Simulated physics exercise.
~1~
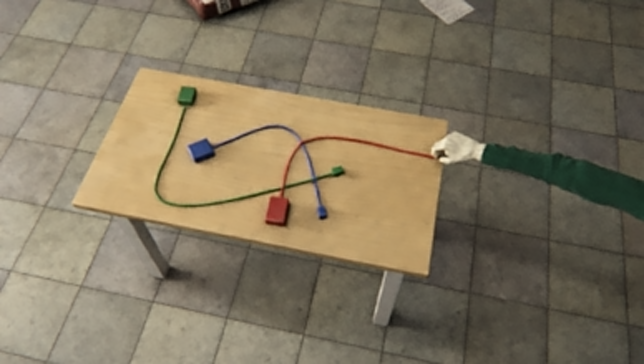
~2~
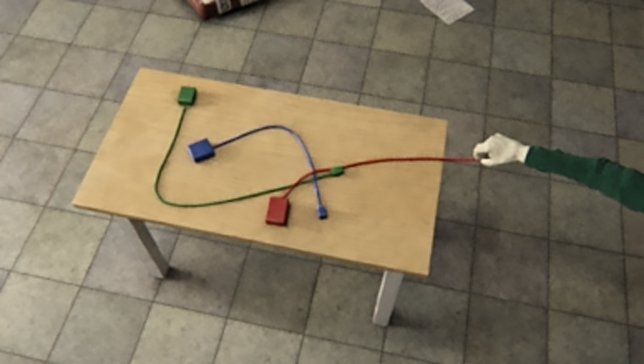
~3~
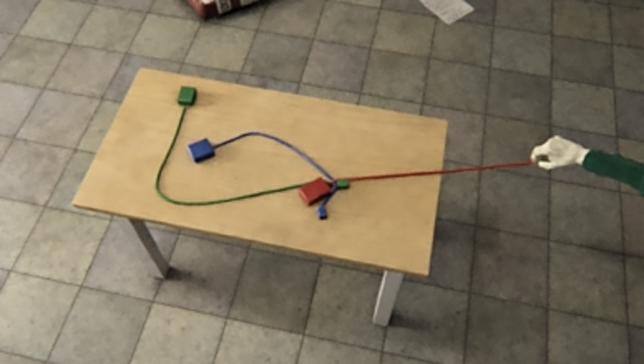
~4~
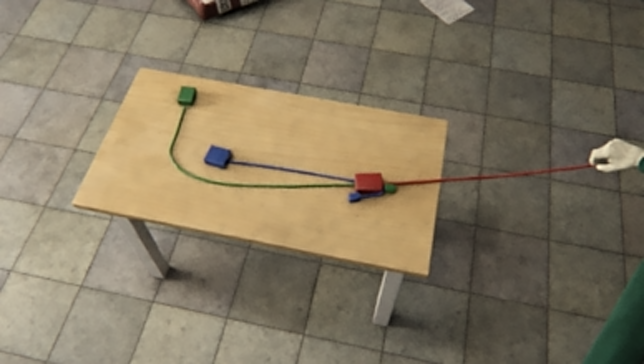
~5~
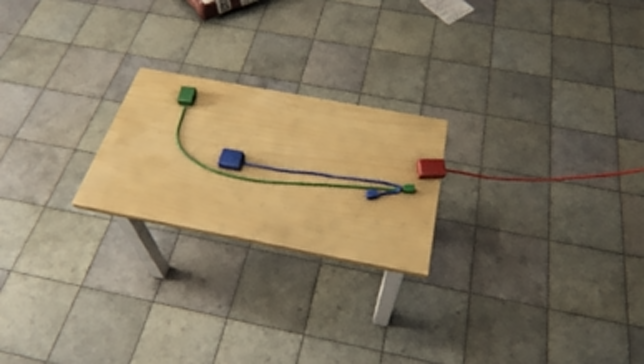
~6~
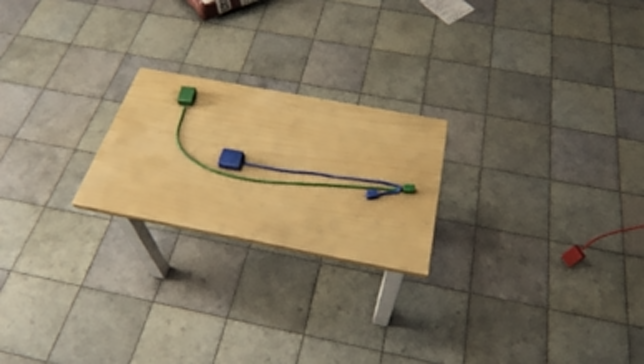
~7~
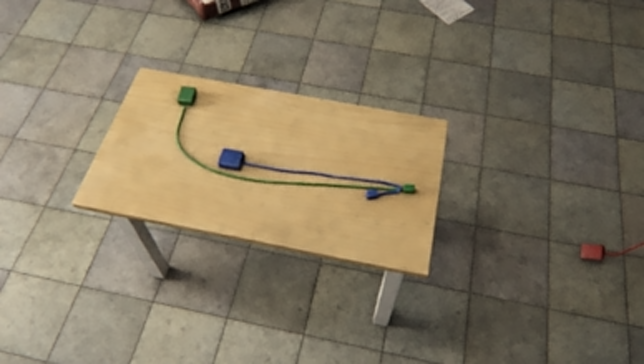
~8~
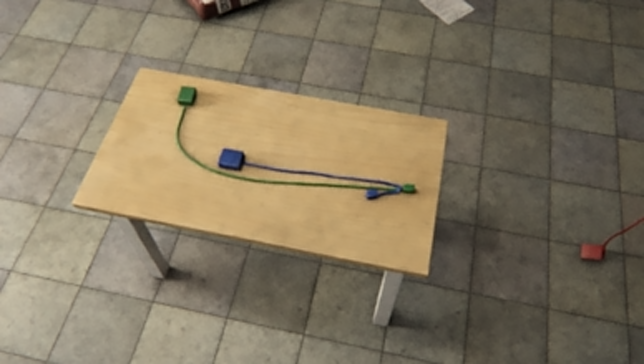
On a wooden table, three tangled leads lay crossed as a gloved hand pulled the red one rightward, dragging the blue charger and green plug slightly right before the red charger dropped to the floor, while the green charger stayed put.
